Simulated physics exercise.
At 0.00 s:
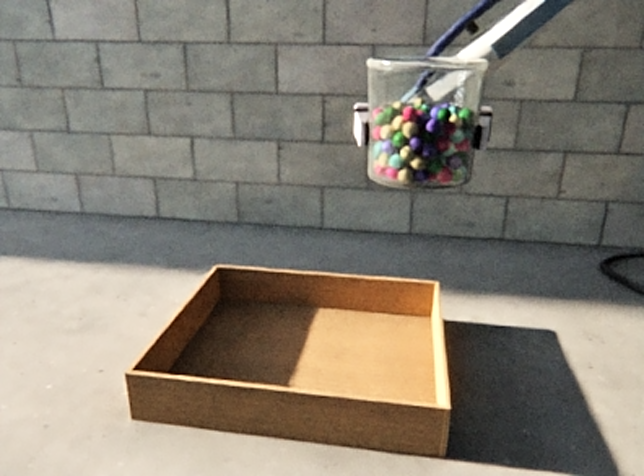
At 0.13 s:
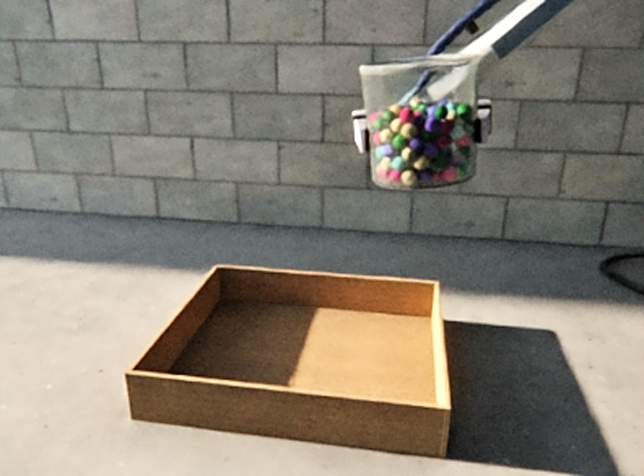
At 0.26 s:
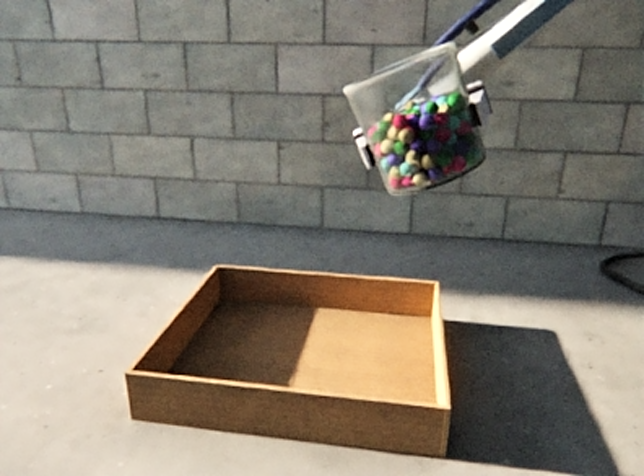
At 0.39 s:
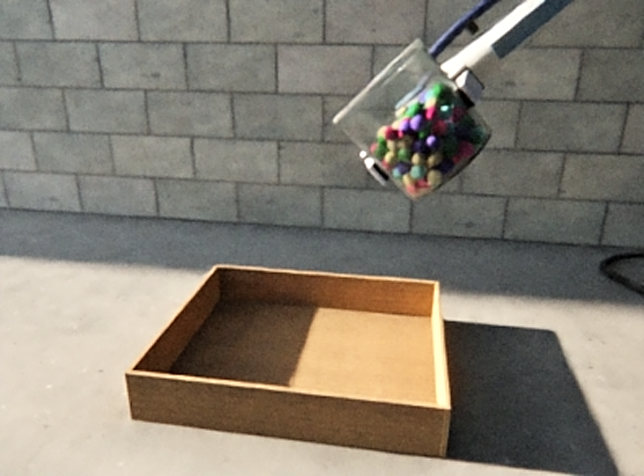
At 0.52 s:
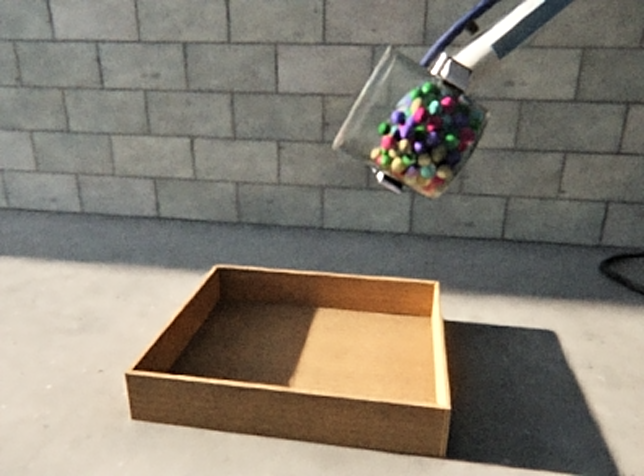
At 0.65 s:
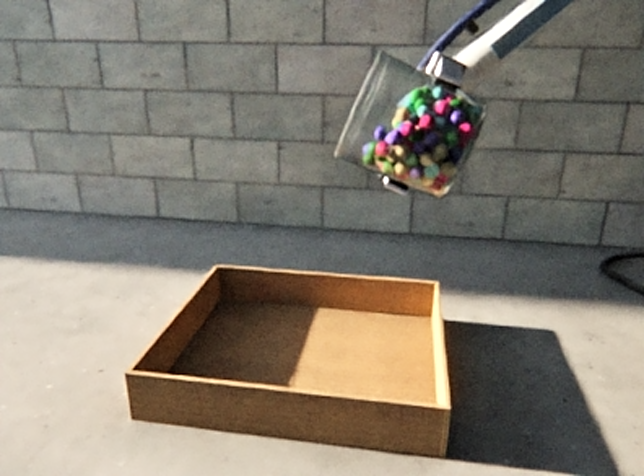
Clear cup of multicoloured round sweets tilting steadily to the left on a robotic arm above an empty wooden tray.
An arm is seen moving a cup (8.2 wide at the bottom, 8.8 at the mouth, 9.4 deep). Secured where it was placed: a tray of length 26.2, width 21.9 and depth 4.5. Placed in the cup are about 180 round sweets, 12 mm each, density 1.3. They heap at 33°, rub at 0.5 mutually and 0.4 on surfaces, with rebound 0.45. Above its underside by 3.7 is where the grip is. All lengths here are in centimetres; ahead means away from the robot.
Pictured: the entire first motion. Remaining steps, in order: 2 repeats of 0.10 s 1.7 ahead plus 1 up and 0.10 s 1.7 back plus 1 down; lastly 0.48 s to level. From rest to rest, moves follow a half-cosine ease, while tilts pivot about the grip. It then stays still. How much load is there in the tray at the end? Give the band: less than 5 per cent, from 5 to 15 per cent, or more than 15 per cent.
The band is from 5 to 15 per cent.
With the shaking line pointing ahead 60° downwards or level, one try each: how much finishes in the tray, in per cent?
You'd get some 0 per cent with the first setting and some 5 per cent with the second.
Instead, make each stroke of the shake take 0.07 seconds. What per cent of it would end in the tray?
It would be some 20 %.
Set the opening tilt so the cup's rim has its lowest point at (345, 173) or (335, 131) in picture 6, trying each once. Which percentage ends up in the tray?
Estimates in order: 40 % and 0 %.
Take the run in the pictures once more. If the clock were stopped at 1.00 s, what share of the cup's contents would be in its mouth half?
Close to 50 in a hundred.
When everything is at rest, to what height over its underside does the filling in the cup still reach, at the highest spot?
7.5 cm.
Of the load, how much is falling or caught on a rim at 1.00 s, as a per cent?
Some 2 per cent.
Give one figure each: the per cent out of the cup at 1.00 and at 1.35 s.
At the first time about 0 per cent, at the second about 10 per cent.
After 1.00 s, tilted 68° forward, highest piece 26 above the table; 177 in the cup, 3 in flight or on a rim.
After 1.35 s, tilted 20° forward, highest piece 28 above the table; 164 in the cup, 16 in the tray.
After 1.73 s, level, highest piece 28 above the table; 164 in the cup, 16 in the tray.
After 2.78 s, level, highest piece 28 above the table; 164 in the cup, 16 in the tray.
In the end, 164 in the cup, 16 in the tray. That is 9 % in the tray.
